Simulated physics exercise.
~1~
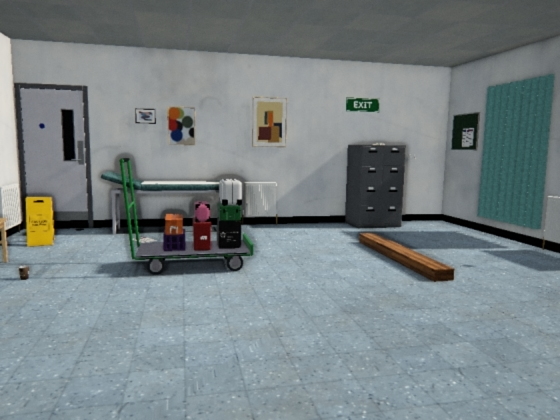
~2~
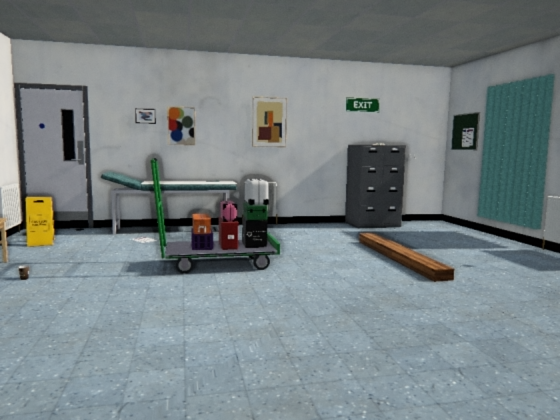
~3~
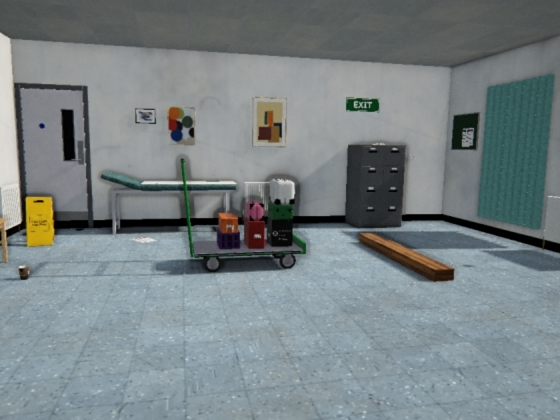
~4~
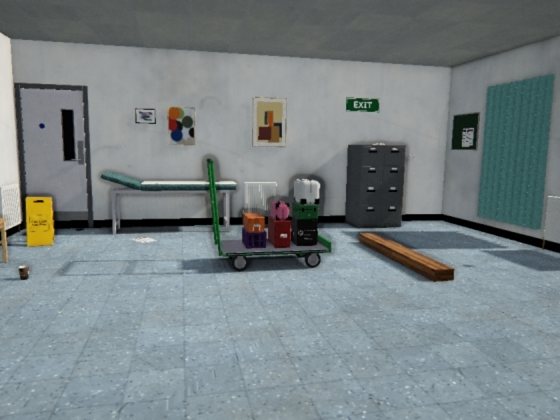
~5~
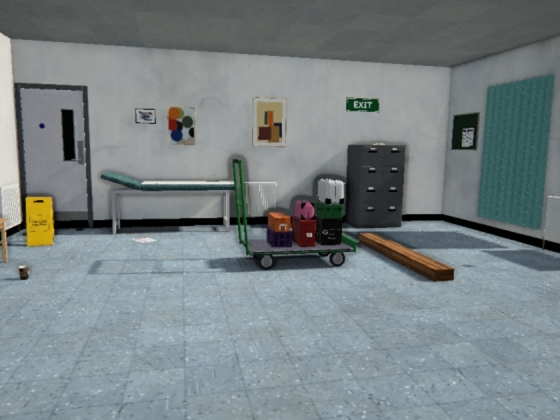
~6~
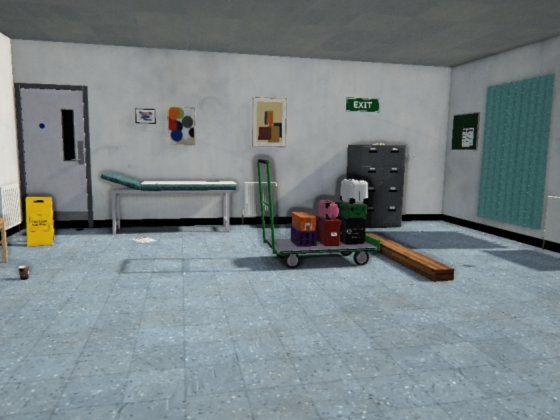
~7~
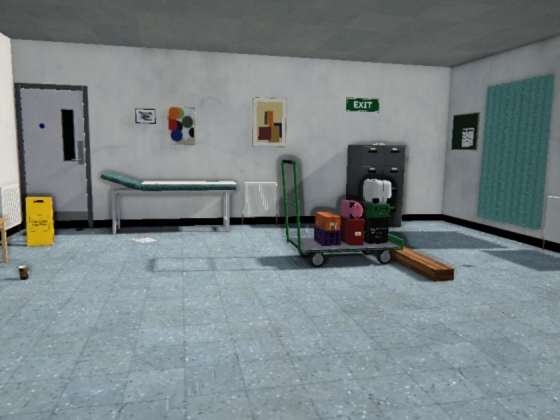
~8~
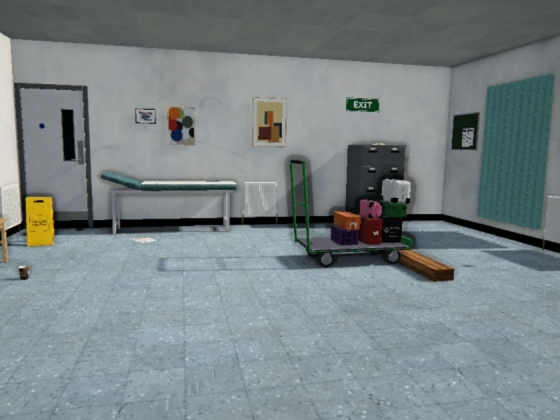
A loaded green flat cart rolling right across a tiled room, slowing beside a wooden beam with its hard-sided cargo still aboard.
